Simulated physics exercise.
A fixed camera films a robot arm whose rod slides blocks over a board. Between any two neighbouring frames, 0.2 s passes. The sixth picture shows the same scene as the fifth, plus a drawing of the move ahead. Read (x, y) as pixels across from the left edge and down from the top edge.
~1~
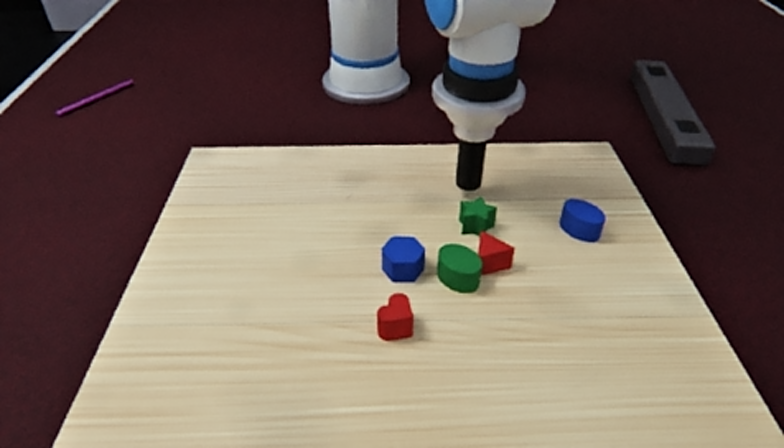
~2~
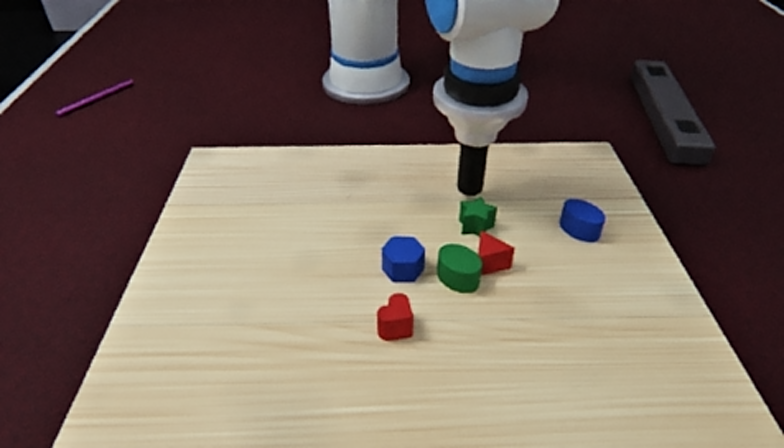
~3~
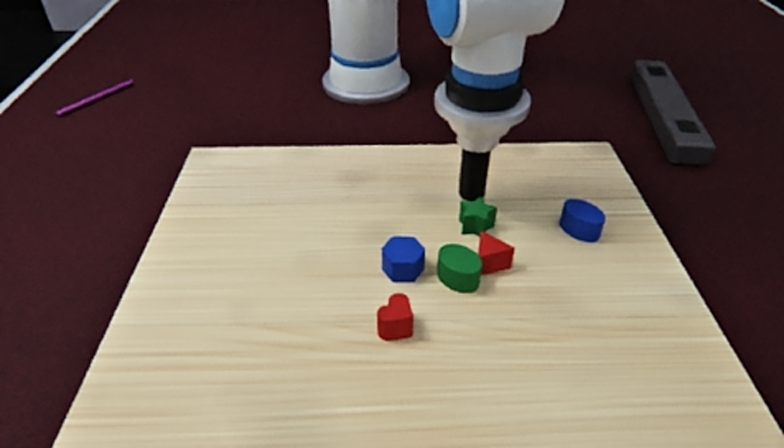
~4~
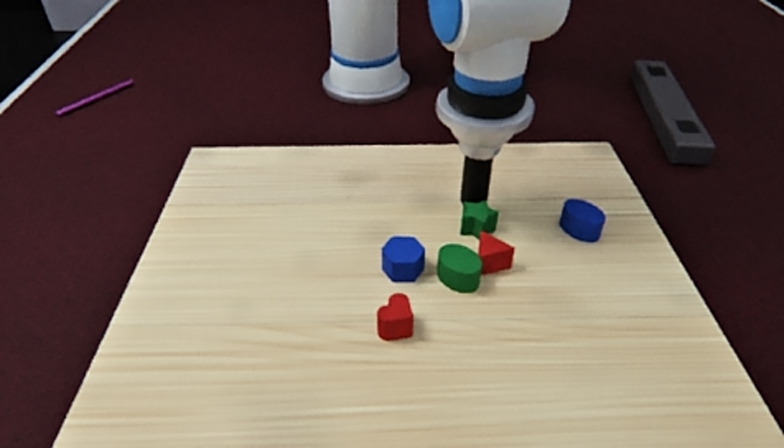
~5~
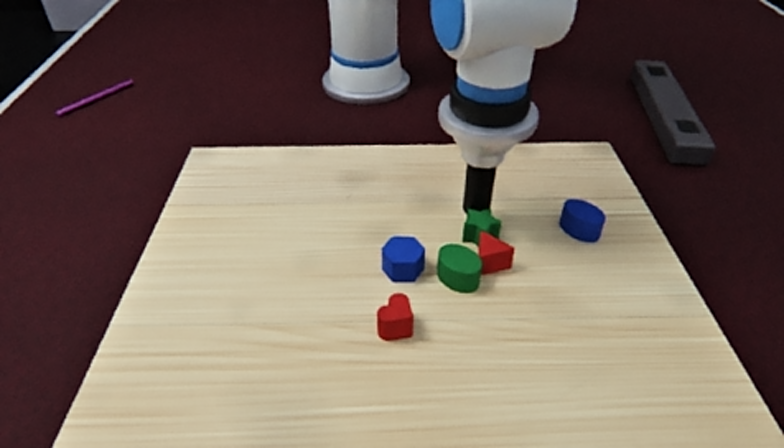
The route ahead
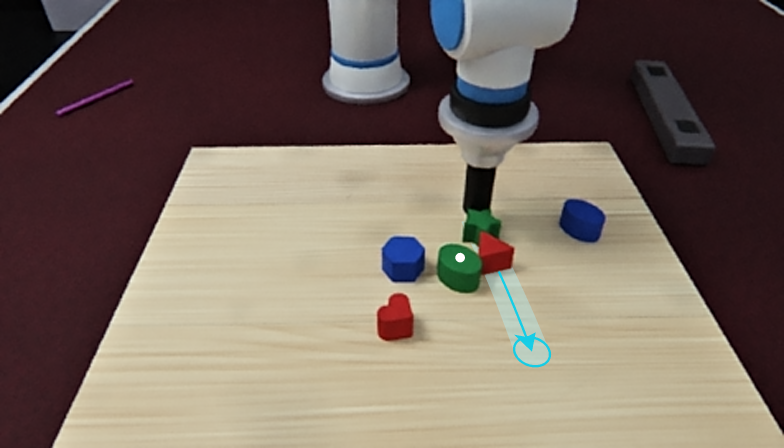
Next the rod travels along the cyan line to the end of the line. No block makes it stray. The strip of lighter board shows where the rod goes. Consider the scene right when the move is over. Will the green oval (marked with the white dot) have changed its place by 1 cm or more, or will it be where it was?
That block is going to be left alone.
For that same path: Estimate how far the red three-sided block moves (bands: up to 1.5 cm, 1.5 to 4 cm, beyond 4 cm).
It travels more than 4 cm.
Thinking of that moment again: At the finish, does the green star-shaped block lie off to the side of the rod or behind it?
Going by the path, no.
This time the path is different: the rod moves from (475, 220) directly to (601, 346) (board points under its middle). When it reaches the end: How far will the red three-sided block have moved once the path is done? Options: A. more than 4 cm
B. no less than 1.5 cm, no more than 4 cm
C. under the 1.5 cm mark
Answer: A.
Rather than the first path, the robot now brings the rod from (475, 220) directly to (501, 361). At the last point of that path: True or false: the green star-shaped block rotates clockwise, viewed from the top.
That claim is false.
The drawn path runs in a line from (475, 220) to (532, 351); the dot is on the green oval.
What follows on the original path. One third of the way, rod at (494, 247); green star-shaped block at (501, 257); red three-sided block at (499, 280).
Two thirds of the way, rod at (513, 290); green star-shaped block at (519, 304); red three-sided block at (512, 329).
At the end, rod at (535, 342); green oval not moved; green star-shaped block at (532, 359), turned 25° clockwise; red three-sided block at (512, 383), turned 15° clockwise.
